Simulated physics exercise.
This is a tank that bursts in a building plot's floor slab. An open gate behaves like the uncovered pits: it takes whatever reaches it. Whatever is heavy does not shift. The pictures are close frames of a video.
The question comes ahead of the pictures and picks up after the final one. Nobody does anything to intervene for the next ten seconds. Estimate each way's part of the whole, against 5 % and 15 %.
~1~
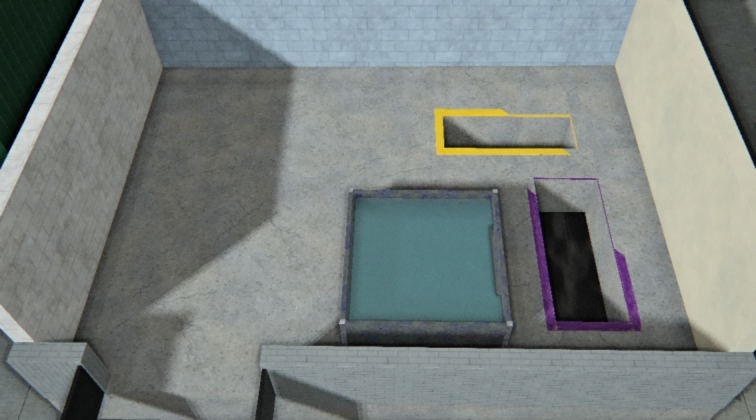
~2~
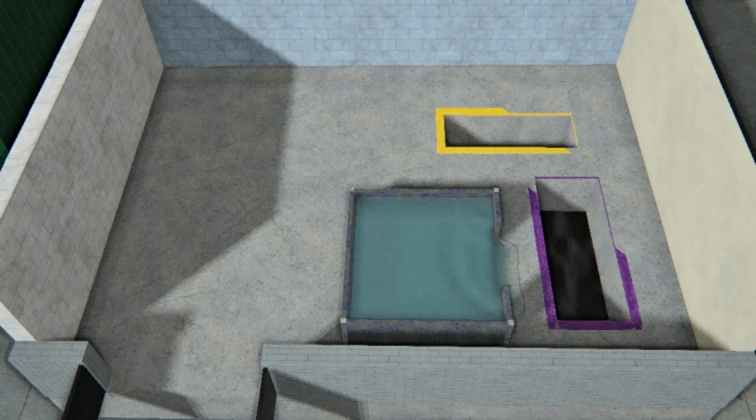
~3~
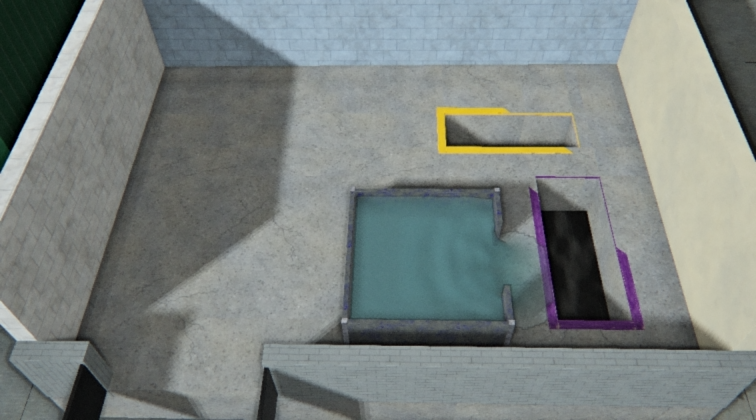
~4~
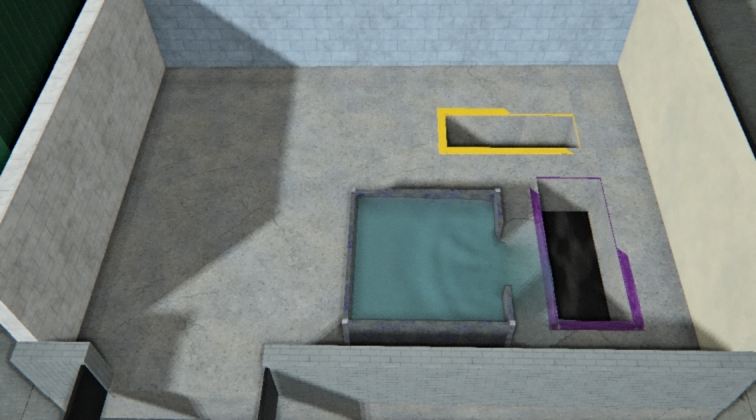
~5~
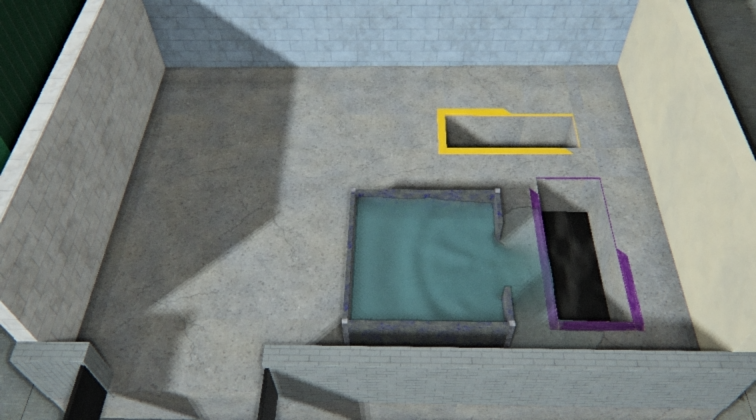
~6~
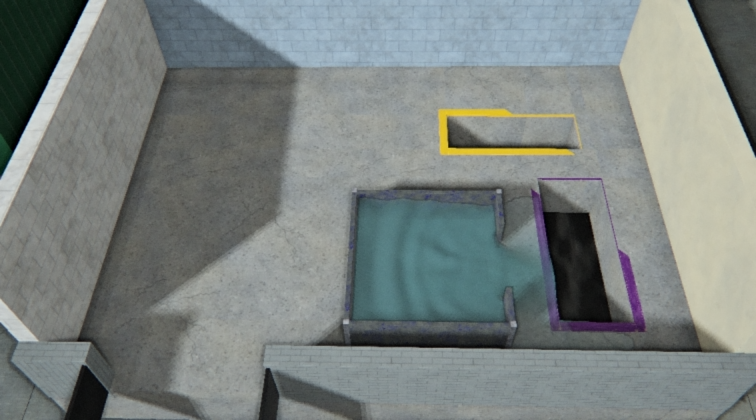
Result: The gate is likely to claim a small share beneath five per cent. The yellow pit is likely to claim a small share beneath five per cent. The purple pit is likely to claim a large share past fifteen per cent.
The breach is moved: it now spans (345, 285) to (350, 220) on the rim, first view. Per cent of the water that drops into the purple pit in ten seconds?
Approximate share, purple: 0 in a hundred.
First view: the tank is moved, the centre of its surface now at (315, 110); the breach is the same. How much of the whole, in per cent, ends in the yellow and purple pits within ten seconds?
After ten seconds: Yellow pit at 45 percent, purple pit at 20 percent.
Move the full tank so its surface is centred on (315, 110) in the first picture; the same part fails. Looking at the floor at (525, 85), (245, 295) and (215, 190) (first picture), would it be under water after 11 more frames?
Spot one wetted, spot two unwetted, spot three unwetted.
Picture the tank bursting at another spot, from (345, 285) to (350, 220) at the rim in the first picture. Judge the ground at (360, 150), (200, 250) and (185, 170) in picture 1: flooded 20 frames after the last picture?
Result, in sequence: Untouched by the flood; inundated; inundated.
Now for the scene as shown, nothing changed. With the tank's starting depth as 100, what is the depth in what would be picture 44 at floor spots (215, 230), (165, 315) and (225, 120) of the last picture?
Taking the places in turn, I get roughly 0, 0 and 0 percent.
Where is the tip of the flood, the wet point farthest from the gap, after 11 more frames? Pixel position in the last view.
Somewhere close to (707, 379).
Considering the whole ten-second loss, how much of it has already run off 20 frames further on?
About 60 %.
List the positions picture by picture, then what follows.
Still water in the tank at (424, 256), in the first picture.
Water pours out at (496, 271) and has run to a hidden place, in the second picture.
The front is at (551, 305), out from the gap at (497, 272), in the third picture.
Water pours out at (498, 272) and has run to (565, 327), in the fourth picture.
The front is at (585, 336), out from the gap at (498, 272), in the fifth picture.
Water pours out at (499, 272) and has run to (607, 341), in the sixth picture.
A moment on, water covers 5 % of the floor; the gate 0 %, the yellow pit 0 %, the purple pit 19 %.
Next, water covers 5 % of the floor; the gate 0 %, the yellow pit 0 %, the purple pit 32 %.
Then, water covers 10 % of the floor; the gate 0 %, the yellow pit 0 %, the purple pit 46 %.
Later, water covers 10 % of the floor; the gate 0 %, the yellow pit 0 %, the purple pit 63 %.
In the end, water covers 5 % of the floor; the gate 0 %, the yellow pit 0 %, the purple pit 76 %.
